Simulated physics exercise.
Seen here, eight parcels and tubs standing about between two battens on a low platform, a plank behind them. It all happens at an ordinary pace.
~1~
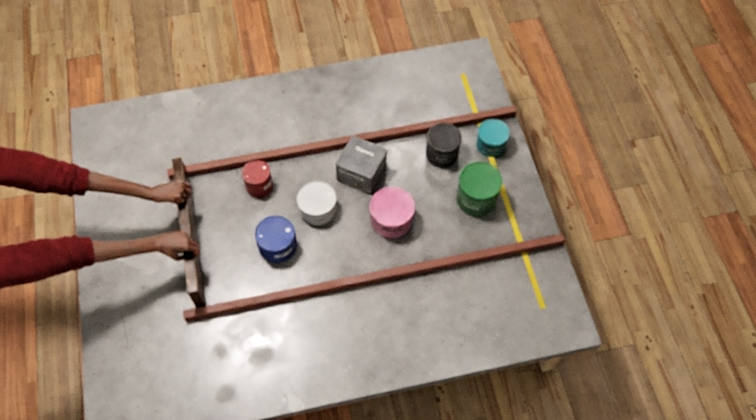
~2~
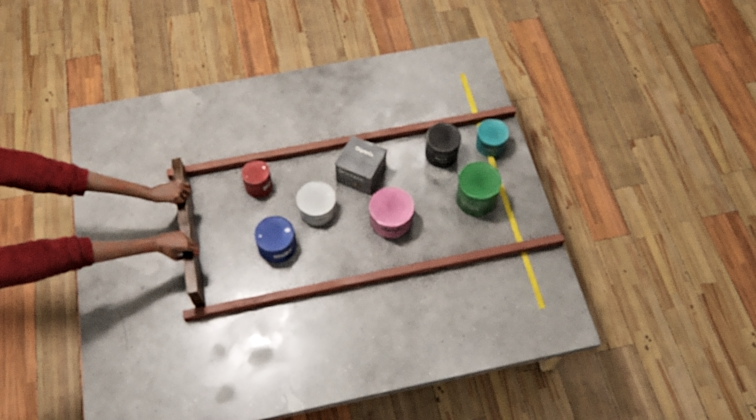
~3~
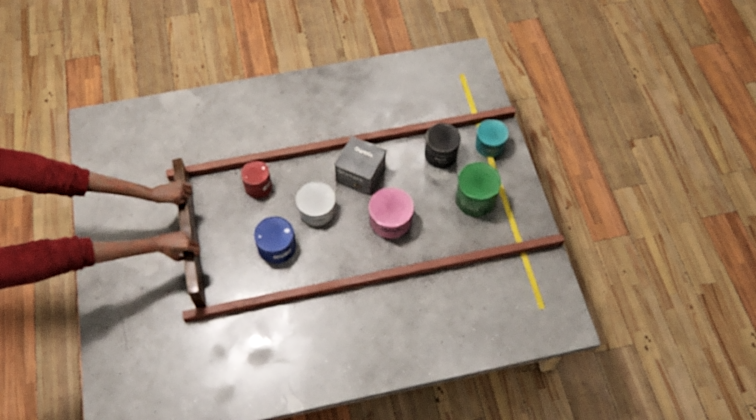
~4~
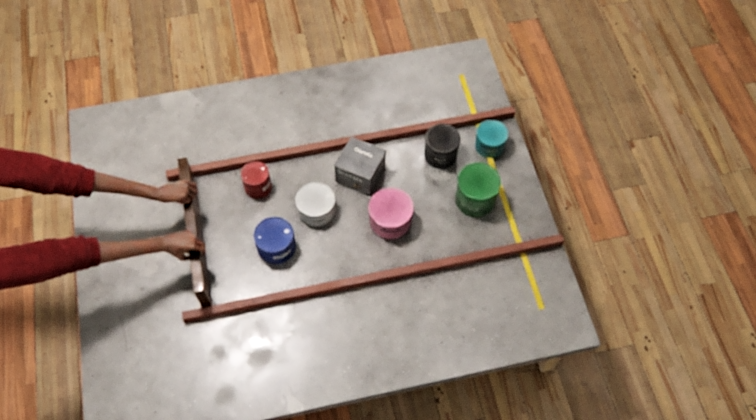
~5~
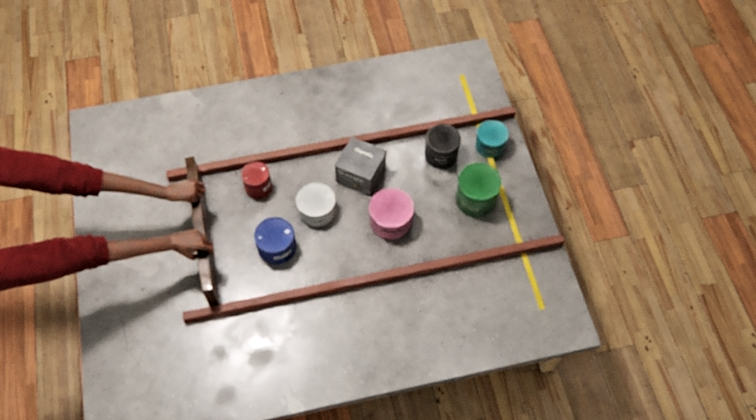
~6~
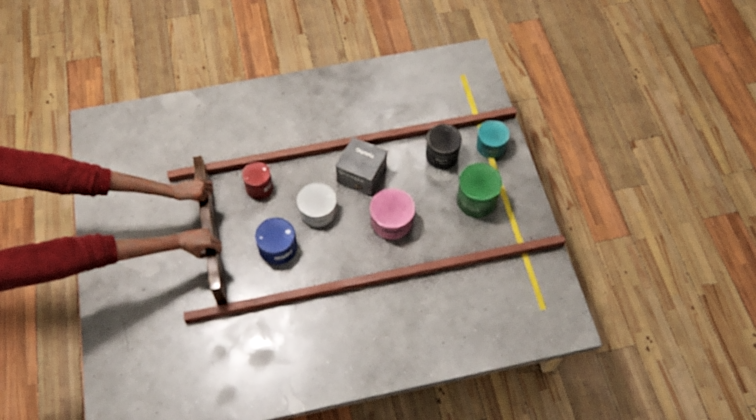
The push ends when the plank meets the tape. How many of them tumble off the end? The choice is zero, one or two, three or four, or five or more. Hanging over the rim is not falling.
The number that fall off is five or more.
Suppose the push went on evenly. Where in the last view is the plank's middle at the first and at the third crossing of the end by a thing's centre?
Its middle is around (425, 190) and later (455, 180).
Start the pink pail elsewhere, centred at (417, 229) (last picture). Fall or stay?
Then it survives.
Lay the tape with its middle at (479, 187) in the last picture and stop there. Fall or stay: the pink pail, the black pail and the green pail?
The pink pail remains up; the black pail comes down; the green pail is lost.
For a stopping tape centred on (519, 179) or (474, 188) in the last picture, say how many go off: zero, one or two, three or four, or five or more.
The falls would be more than four; 3 or 4.
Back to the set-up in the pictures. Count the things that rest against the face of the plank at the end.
It touches 3.
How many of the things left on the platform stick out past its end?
It comes to 0.
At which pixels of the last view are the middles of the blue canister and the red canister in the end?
First (528, 197), then (500, 133).
Soon after, none off yet; turquoise pail at rest near (492, 140); green pail at rest near (479, 191); black pail at rest near (443, 147).
Then, none off yet; turquoise pail at rest near (492, 140); green pail at rest near (479, 191); black pail moved a little near (449, 145).
Further on, none off yet; turquoise pail tipped a little near (547, 137); green pail moved well along near (541, 167); black pail moved well along near (515, 131).
At rest, the number that fall off is five or more; fallen, grey box, pink pail, black pail, green pail and turquoise pail.
